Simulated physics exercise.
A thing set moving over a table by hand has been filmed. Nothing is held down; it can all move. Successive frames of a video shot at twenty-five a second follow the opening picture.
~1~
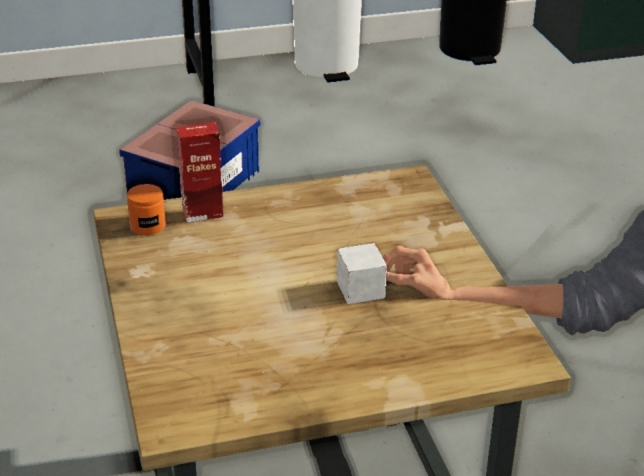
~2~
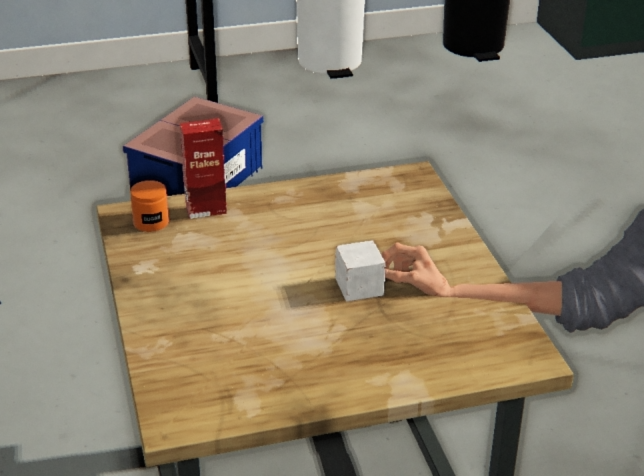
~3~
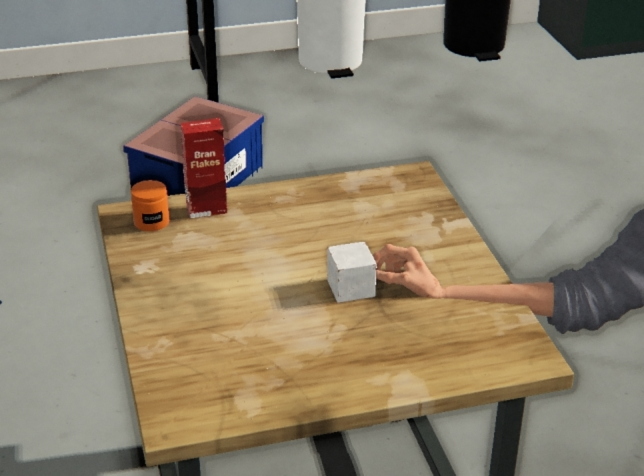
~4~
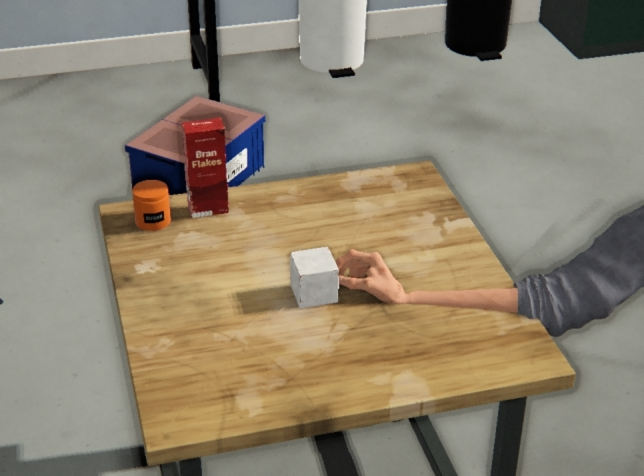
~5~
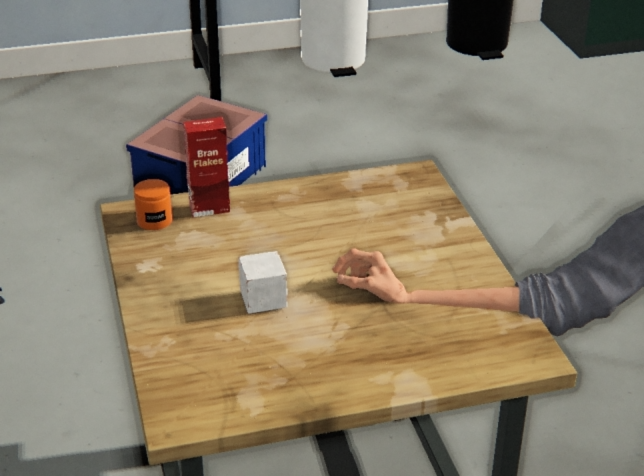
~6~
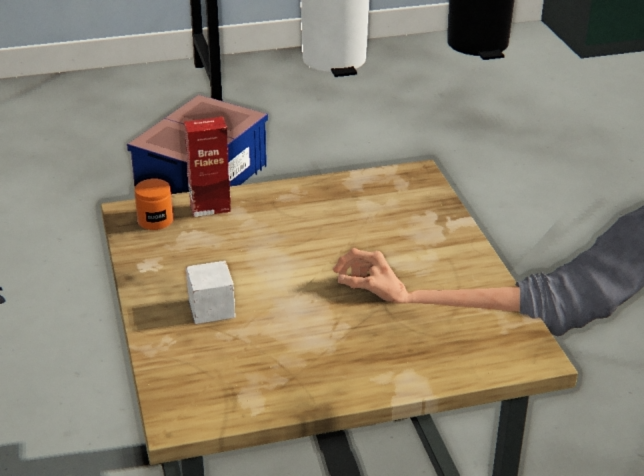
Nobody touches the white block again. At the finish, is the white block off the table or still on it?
Off the table.
Then, 0.20 s after the last picture, white block now off the table.
Then, 0.30 s after the last picture, things are still on the move.
Then, 0.50 s after the last picture, as before.
By the end, off the table, white block.
